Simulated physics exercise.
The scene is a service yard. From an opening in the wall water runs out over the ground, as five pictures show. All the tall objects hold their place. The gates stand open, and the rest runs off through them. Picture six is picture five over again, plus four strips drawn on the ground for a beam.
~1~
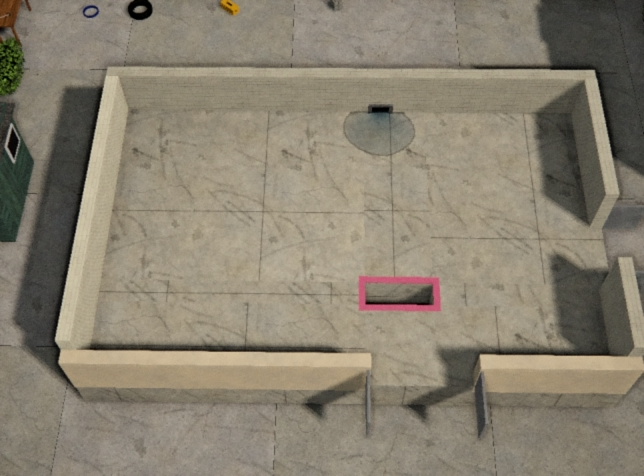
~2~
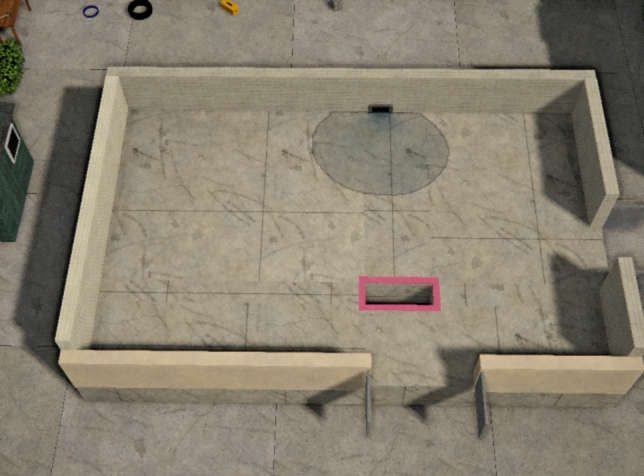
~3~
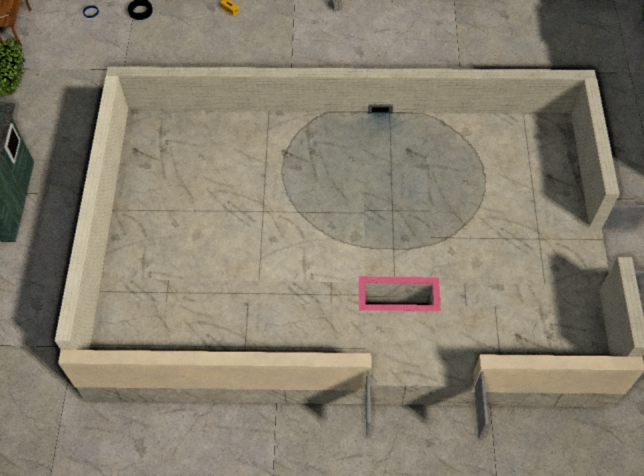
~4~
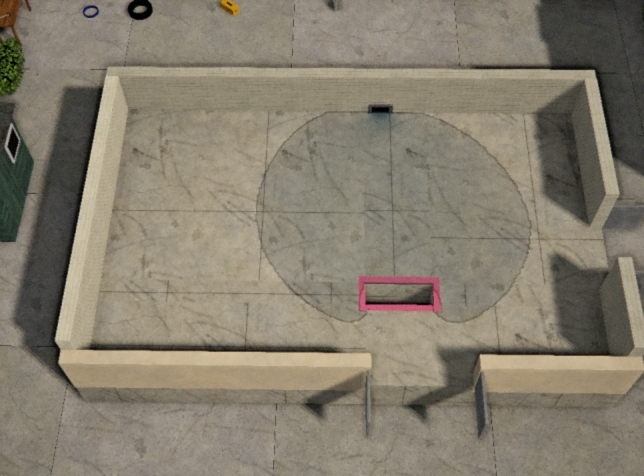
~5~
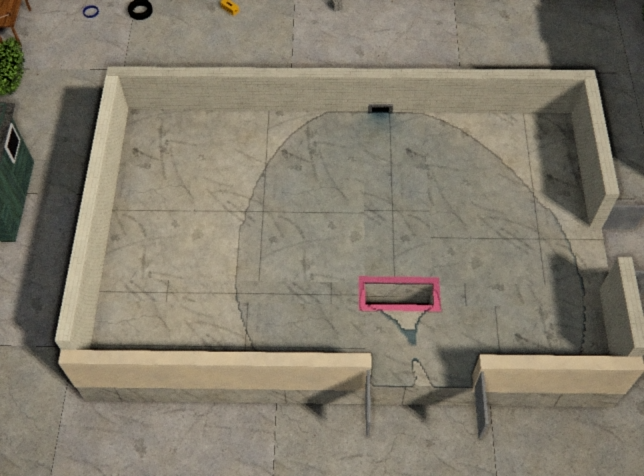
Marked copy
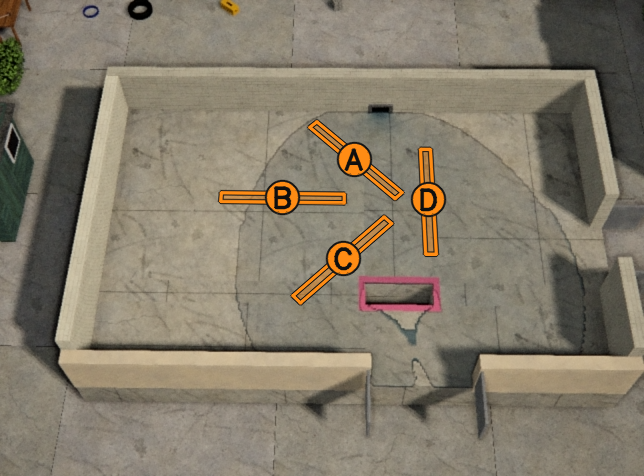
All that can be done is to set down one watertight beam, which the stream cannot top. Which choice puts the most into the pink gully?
It is D.
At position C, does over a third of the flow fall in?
No.
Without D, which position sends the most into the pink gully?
The answer is B.
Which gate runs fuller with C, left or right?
The left one.
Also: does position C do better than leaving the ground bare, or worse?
It is worse.
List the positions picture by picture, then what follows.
The first frame shows outfall at (381, 108); pink gully at (399, 294); open gate at (421, 373); open gate at (594, 258); front seen at (403, 146), 2 % of the ground wet; pink gully still dry.
The second frame shows front seen at (377, 191), 8 % of the ground wet; pink gully still dry.
The third frame shows front seen at (372, 245), 19 % of the ground wet; pink gully still dry.
The fourth frame shows front seen at (482, 307), 33 % of the ground wet; pink gully taking water.
In the fifth frame, 48 % of the ground is wet; pink gully taking water.
On the marked copy, A from (313, 124) to (398, 195); B from (221, 197) to (344, 198); C from (296, 299) to (387, 220); D from (431, 254) to (425, 149).
Choosing A, about 12 % of the stream goes into the pink gully, about 85 % out by the gates.
Choosing B, about 38 % of the stream goes into the pink gully, about 59 % out by the gates.
Choosing C, about 15 % of the stream goes into the pink gully, about 81 % out by the gates.
Choosing D, about 50 % of the stream goes into the pink gully, about 45 % out by the gates.
